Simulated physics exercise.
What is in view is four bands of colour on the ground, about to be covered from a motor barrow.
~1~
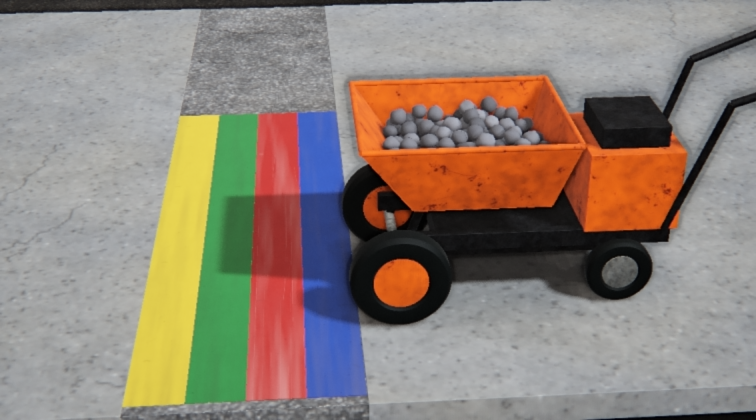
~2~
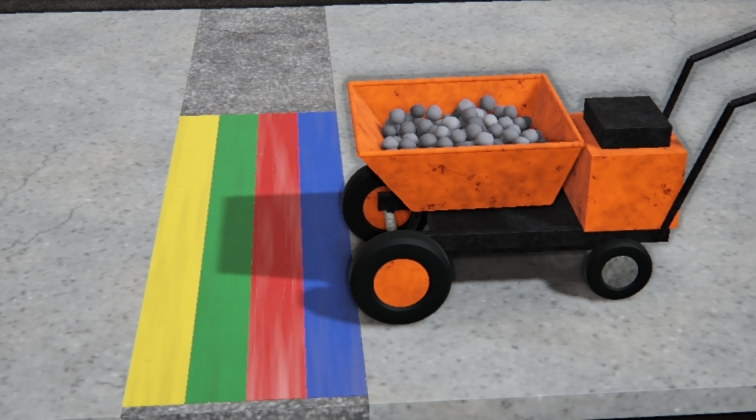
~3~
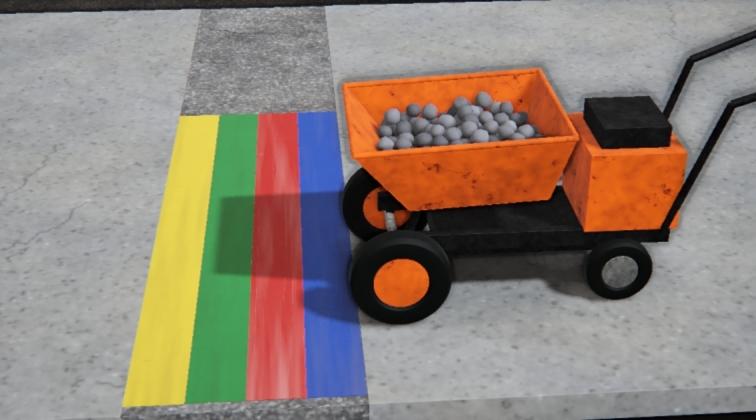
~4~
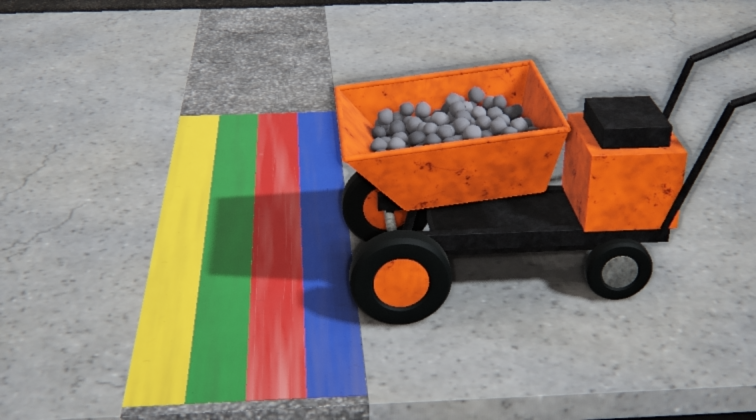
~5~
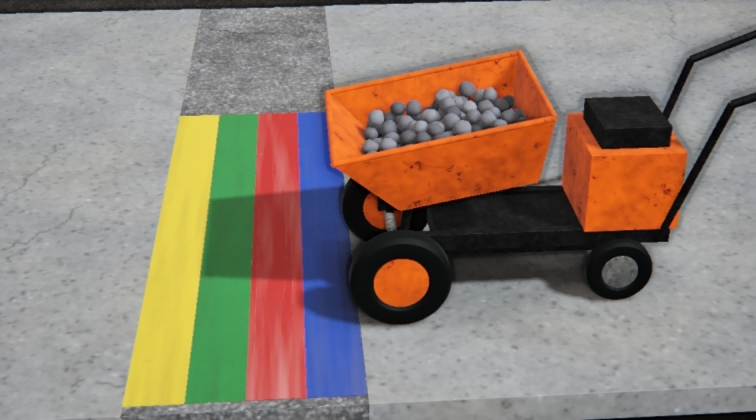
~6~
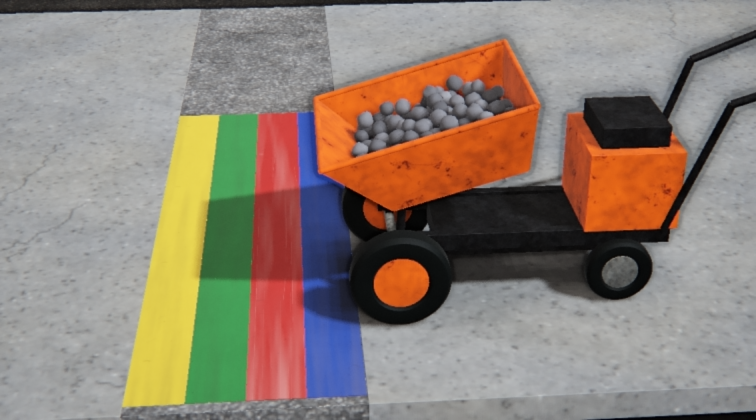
An orange skip heaped with round grey cobbles starts level on a black-wheeled motor barrow, then tilts gradually leftward, its left lip dipping as its right end lifts away from the orange engine housing. Seen from slightly above by a still camera, the barrow stands on pale concrete at right. Beside it, yellow, green, red and blue bands run left to right across a darker grey strip, partly shadowed.
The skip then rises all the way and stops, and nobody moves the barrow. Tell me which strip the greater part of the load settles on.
The greater part settles on the green strip.
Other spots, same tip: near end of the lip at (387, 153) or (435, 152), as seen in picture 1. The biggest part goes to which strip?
The first try: Green. The second: The red strip.
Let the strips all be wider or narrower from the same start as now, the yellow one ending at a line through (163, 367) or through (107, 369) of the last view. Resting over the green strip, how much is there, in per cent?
About 20 % and 40 %.
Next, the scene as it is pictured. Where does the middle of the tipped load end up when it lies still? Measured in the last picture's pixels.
(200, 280).
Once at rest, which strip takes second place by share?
Second: The yellow strip.
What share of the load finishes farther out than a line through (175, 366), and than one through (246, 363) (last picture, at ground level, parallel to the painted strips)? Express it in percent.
About 30 percent, then about 80 percent.
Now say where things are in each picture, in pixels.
In the first picture, lip of the skip at (362, 154), level; top of the load at (466, 139), round cobbles; blue strip at (334, 354); red strip at (276, 357); green strip at (218, 359); yellow strip at (160, 362).
In the second picture, lip of the skip at (360, 155), level; top of the load at (464, 138).
In the third picture, lip of the skip at (354, 156), tipped barely; top of the load at (481, 133).
In the fourth picture, lip of the skip at (345, 160), tipped a little; top of the load at (474, 129).
In the fifth picture, lip of the skip at (334, 164), tipped a little; top of the load at (474, 118).
In the sixth picture, lip of the skip at (321, 171), tipped clearly; top of the load at (483, 119); blue strip at (334, 354); red strip at (276, 357); green strip at (218, 359); yellow strip at (160, 362).
Soon after the last picture, skip tipped steeply; all in the skip.
A little later, skip tipped right over; about two thirds in the skip; about a quarter over the green strip; a small part over the yellow strip.
Later still, skip tipped right over; about a quarter in the skip; a stray few over the red strip; about a third over the green strip; about a quarter over the yellow strip; a small part off the paint.
At rest, skip tipped right over; about a quarter in the skip; none over the blue strip; a stray few over the red strip; about a third over the green strip; about a quarter over the yellow strip; a small part off the paint.
